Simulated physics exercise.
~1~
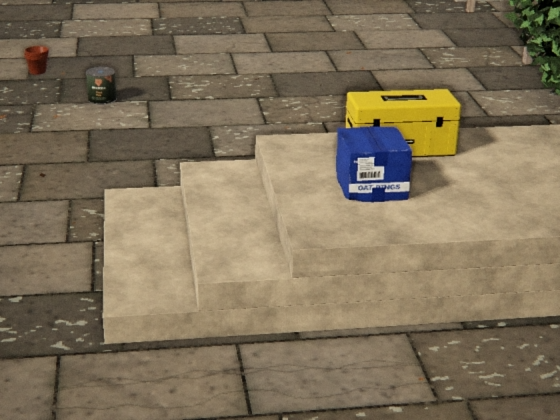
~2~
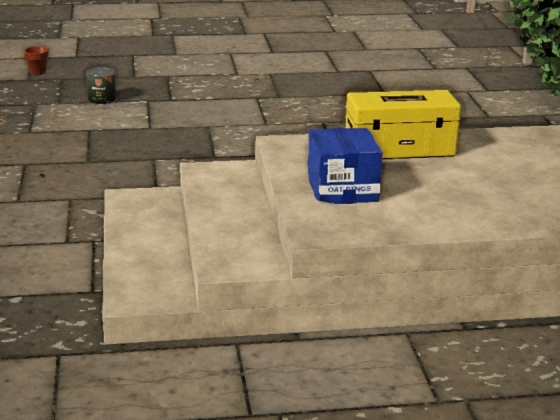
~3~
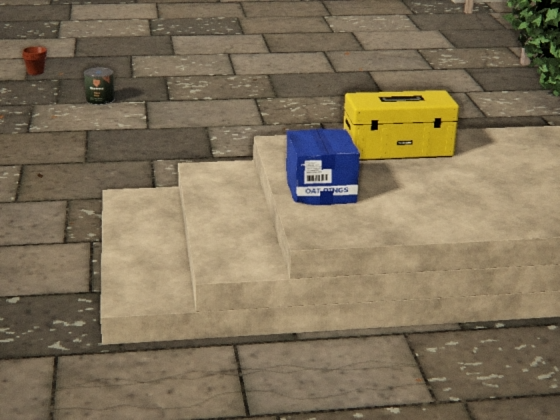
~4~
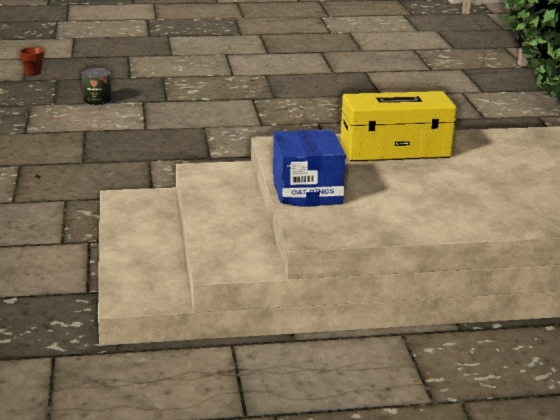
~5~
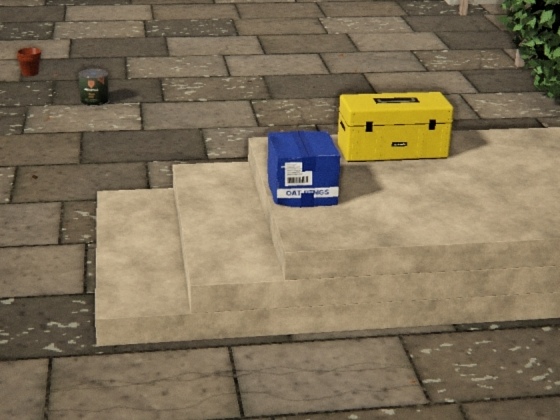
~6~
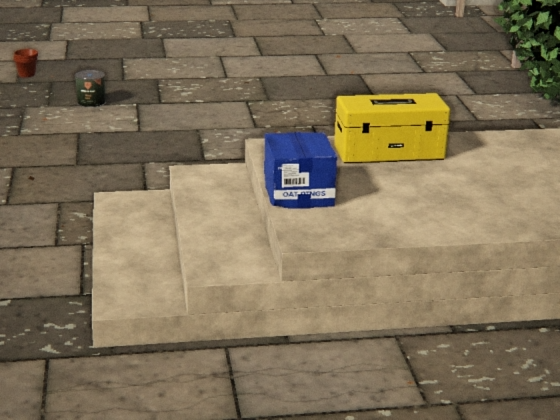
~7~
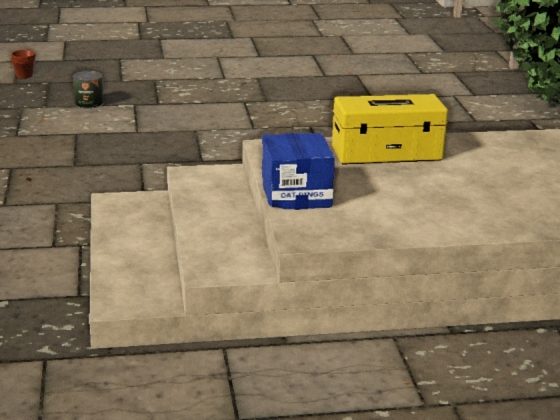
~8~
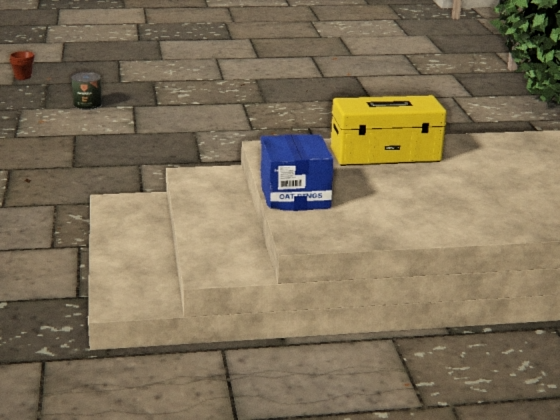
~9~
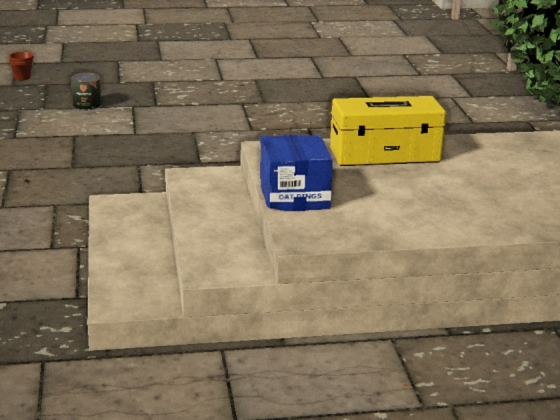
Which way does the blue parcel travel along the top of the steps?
The blue parcel slides to the left, away from the yellow toolbox and toward the edge of the landing.
A blue parcel slid left across the top of a short flight of pale stone steps, away from a yellow toolbox that stayed put. It slowed down and came to rest still on the landing, close to the edge of the steps.
